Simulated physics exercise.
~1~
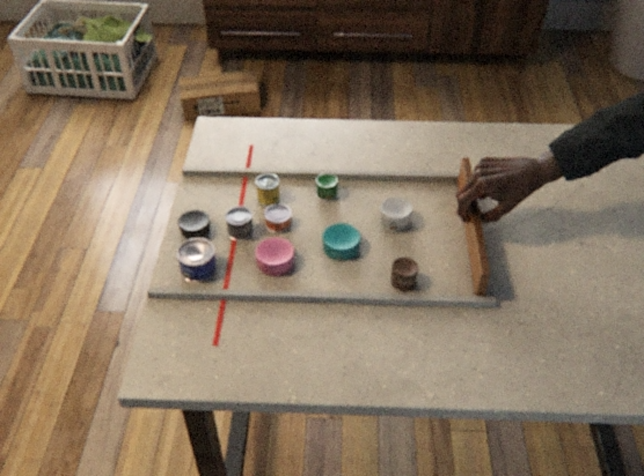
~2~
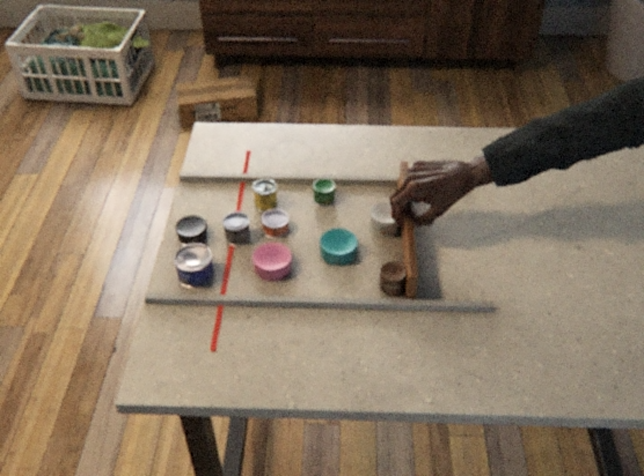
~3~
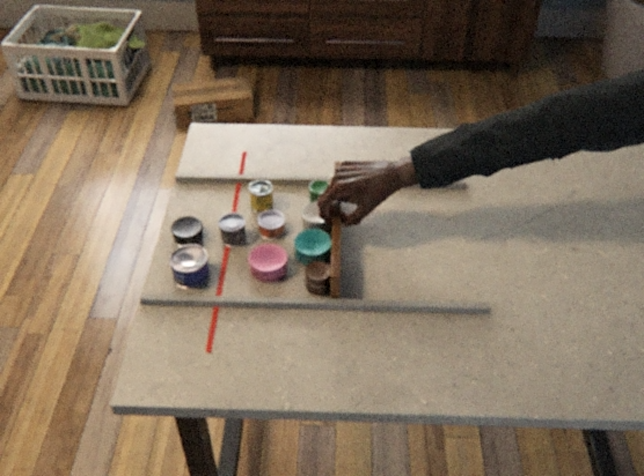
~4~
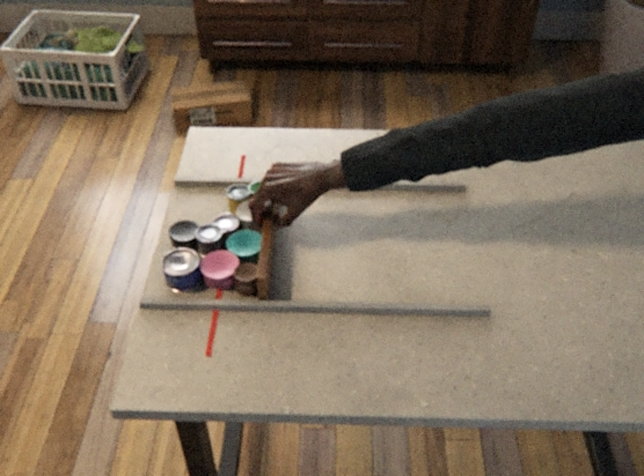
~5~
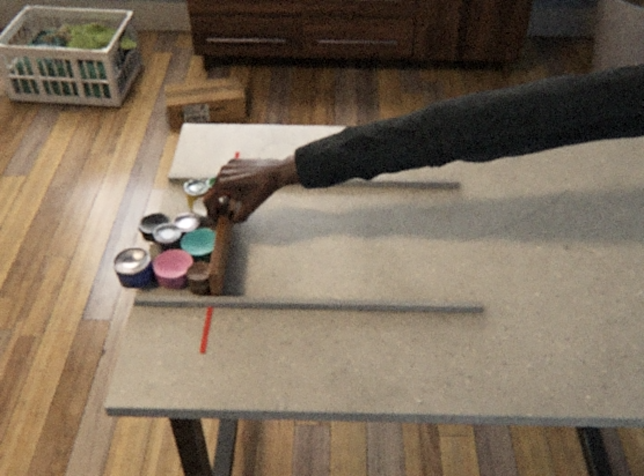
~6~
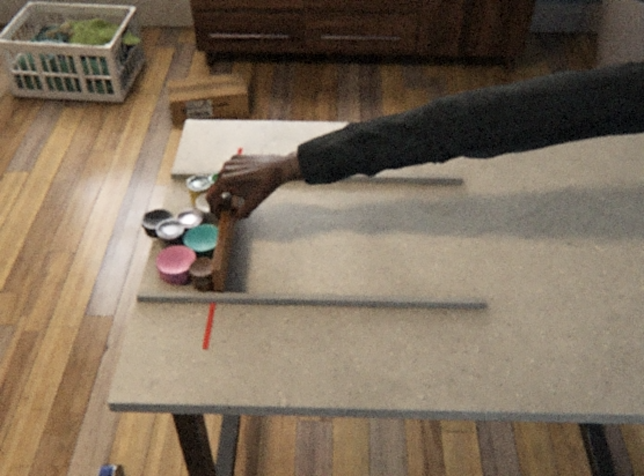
At first, ten small tins and tubs stand scattered between two rails on a table, with a hand holding an upright wooden board at their right. The hand slides the board left, and it reaches the white and brown containers, then gathers the turquoise one. As the push continues, the pink and blue-sided ones are swept along too, and the containers bunch together. The board crosses the red line and crowds the group against the table's left edge. Finally the board stops, and the blue pot drops to the floor while the others stay clustered above.
